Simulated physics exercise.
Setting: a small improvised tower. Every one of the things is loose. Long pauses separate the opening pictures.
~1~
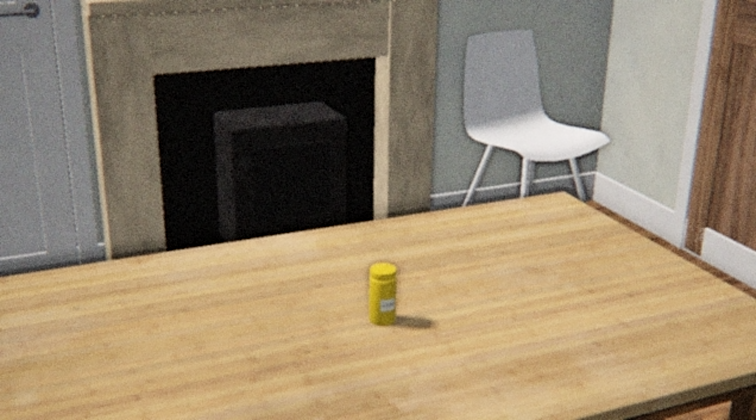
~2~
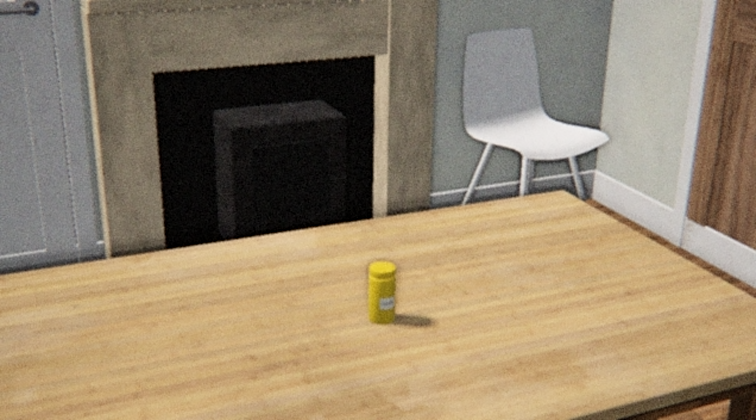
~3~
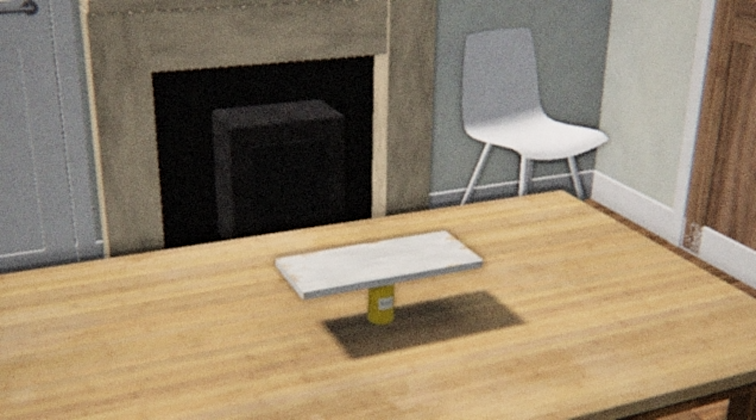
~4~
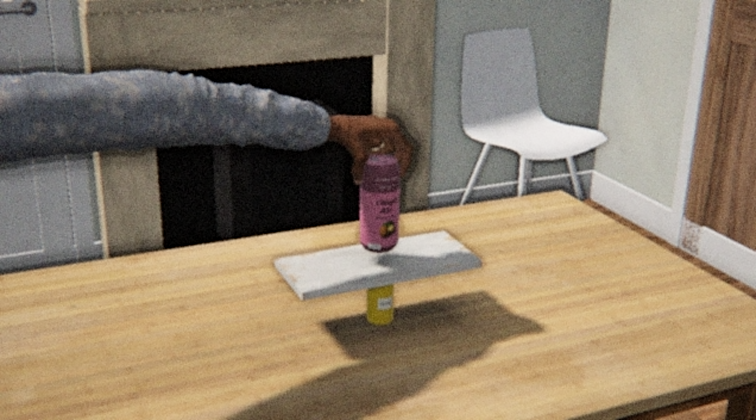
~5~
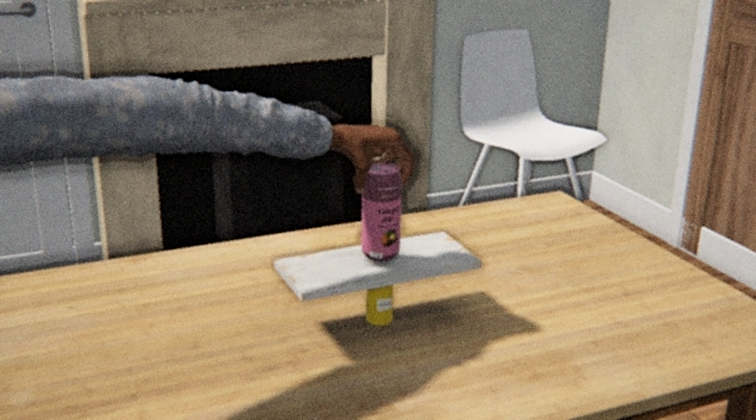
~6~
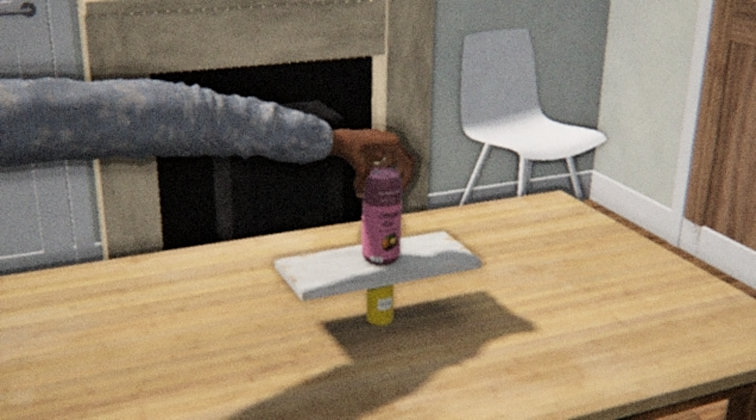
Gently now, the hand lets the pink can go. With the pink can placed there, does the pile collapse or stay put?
It will most likely stay balanced.
Then, 0.50 s on from there, no change.
Then, 1.30 s on from there, pink can resting near (382, 218).
In the end, all 3 unmoved. At the end, from the last picture's camera, pink can near (382, 218). The stack keeps its balance.
